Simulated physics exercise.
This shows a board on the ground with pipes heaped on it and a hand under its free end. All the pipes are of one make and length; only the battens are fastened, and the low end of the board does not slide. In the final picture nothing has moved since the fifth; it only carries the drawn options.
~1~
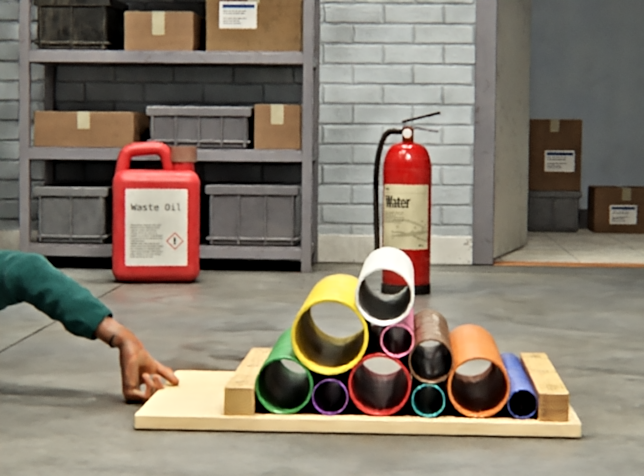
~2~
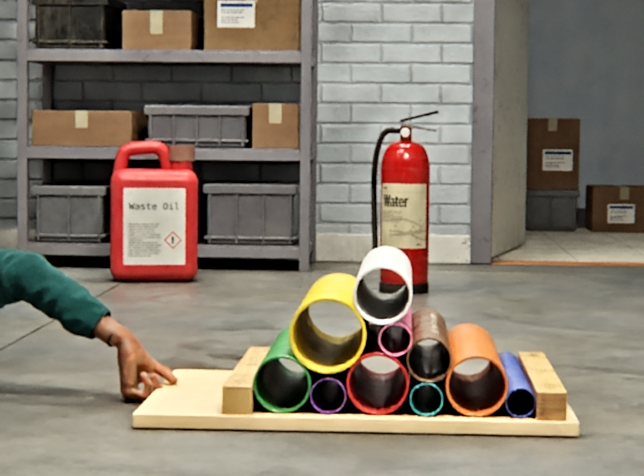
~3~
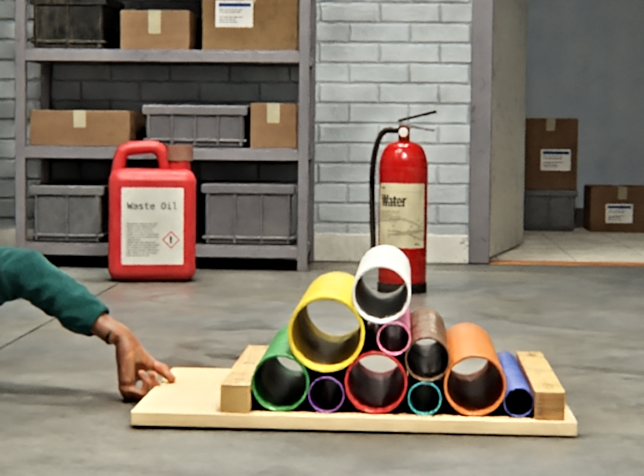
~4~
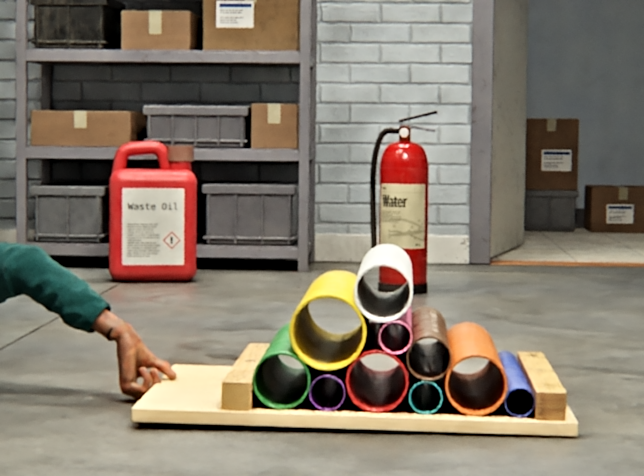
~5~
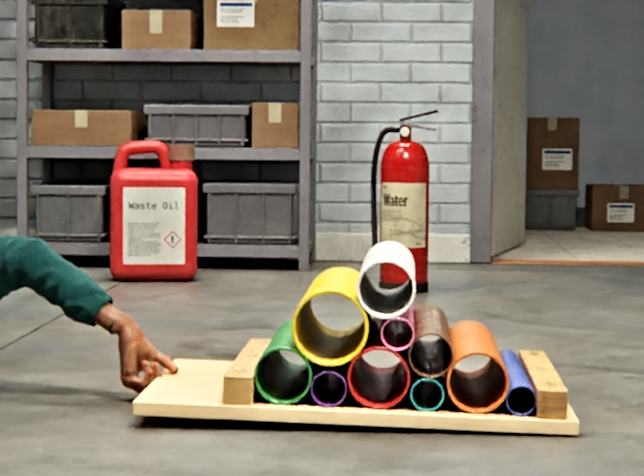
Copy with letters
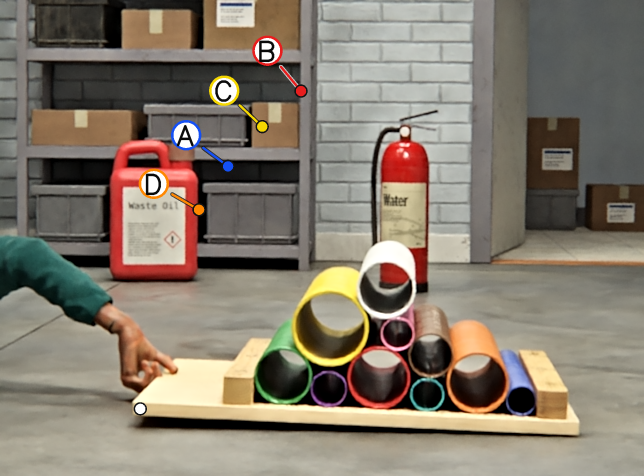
A hand at the left gripped the free end of a wooden board stacked with colourful pipes and raised it very slightly, while the pipes stayed heaped between the two wooden blocks.
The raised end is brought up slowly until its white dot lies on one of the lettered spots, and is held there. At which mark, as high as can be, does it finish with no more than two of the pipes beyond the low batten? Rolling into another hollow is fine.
No higher than C.
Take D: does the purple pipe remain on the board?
Yes.
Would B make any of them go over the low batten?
Yes, at B.
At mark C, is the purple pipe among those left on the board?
The purple pipe: Yes.
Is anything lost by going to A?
Yes, at A.
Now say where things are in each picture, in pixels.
The first frame shows brown pipe (431, 361); pink pipe (397, 340); white pipe (385, 296).
The second frame shows white pipe (383, 295); board (359, 387).
The third frame shows board (357, 385); green pipe (280, 383); orange pipe (475, 385).
The fourth frame shows board (358, 384); green pipe (281, 381); purple pipe (327, 393).
The fifth frame shows board (360, 381); green pipe (283, 376); purple pipe (329, 389).
On the marked copy, A at (228, 166); B at (301, 91); C at (262, 127); D at (199, 210); the white dot at (141, 409).
With C. Early on, board at 22°.
Further on, board at 42°.
At the end, board at 43°, one over the low batten (white).
As for the rest, A one over the low batten (white); B four over the low batten (yellow, brown, pink, white); D one over the low batten (white).
